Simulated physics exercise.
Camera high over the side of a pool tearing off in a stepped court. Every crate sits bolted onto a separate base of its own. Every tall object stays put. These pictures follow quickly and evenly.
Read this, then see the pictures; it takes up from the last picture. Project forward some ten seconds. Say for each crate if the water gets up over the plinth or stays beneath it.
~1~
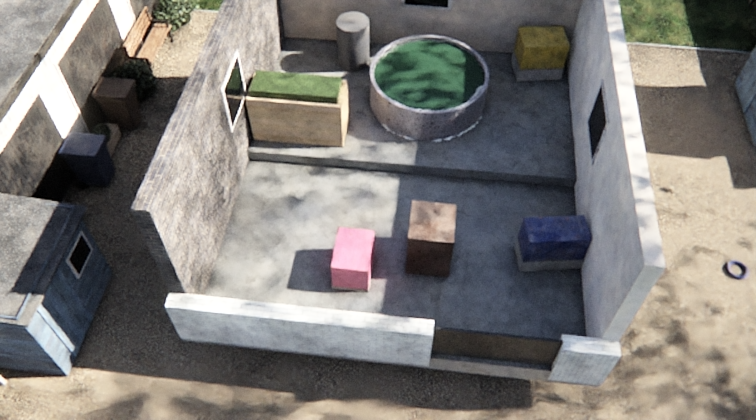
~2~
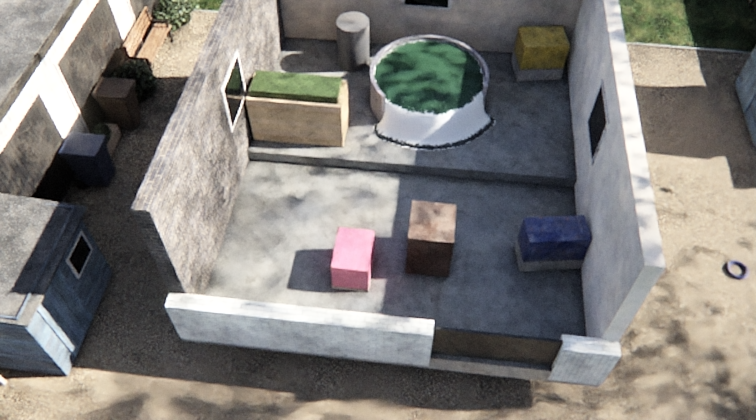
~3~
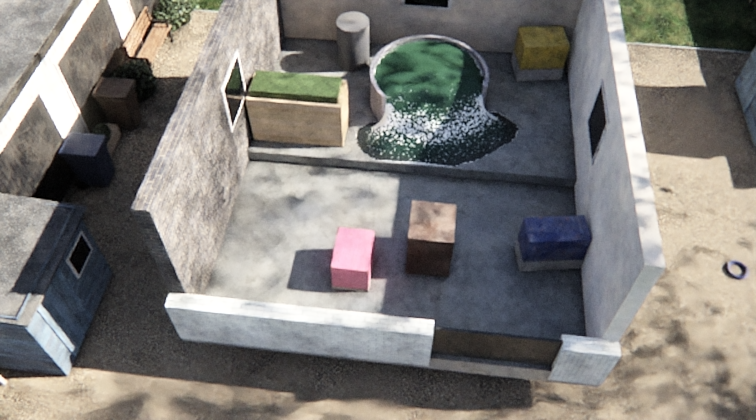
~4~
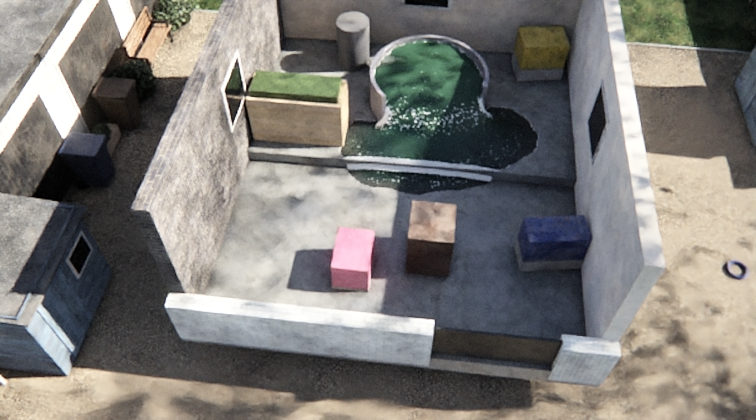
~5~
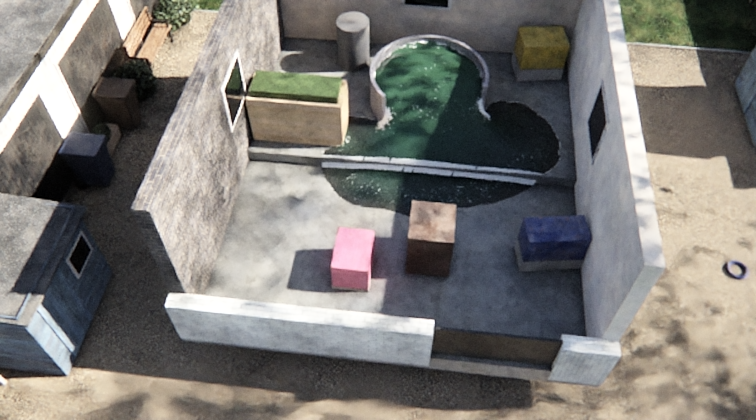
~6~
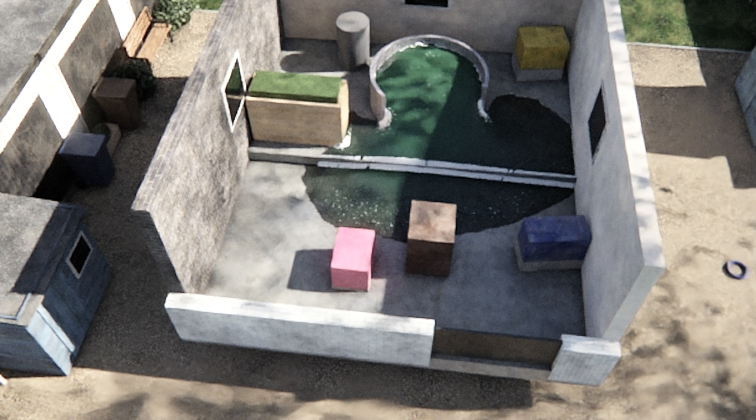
At the pink crate the water gets over; at the blue crate the water gets over; at the yellow crate the water stays beneath.
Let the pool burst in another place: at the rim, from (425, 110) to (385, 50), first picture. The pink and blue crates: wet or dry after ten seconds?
First, the pink is flooded; second, the blue is not reached.
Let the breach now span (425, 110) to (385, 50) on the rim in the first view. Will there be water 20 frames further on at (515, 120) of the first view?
Untouched.
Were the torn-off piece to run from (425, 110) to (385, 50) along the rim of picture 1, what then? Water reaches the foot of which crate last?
My answer: The crate marked yellow.
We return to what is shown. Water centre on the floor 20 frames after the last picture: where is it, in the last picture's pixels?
I'd put my finger on (429, 223).
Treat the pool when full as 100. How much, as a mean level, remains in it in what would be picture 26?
Estimate: Around 16 per cent.
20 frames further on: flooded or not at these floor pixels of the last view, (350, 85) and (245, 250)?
Result, in sequence: Unwetted; waterlogged.
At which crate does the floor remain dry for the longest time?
The answer here is the yellow crate.
A moment on, water covers 50 % of the floor; the pink crate water round its plinth, the blue crate water round its plinth, the yellow crate water round its plinth.
Next, water covers 65 % of the floor; the pink crate water round its plinth, the blue crate water round its plinth, the yellow crate water round its plinth.
Then, water covers 70 % of the floor; the pink crate water round its plinth, the blue crate water round its plinth, the yellow crate water round its plinth.
Later, water covers 70 % of the floor; the pink crate water round its plinth, the blue crate water round its plinth, the yellow crate water round its plinth.
In the end, water covers 65 % of the floor; the pink crate was topped, the blue crate was topped, the yellow crate stayed above the water.
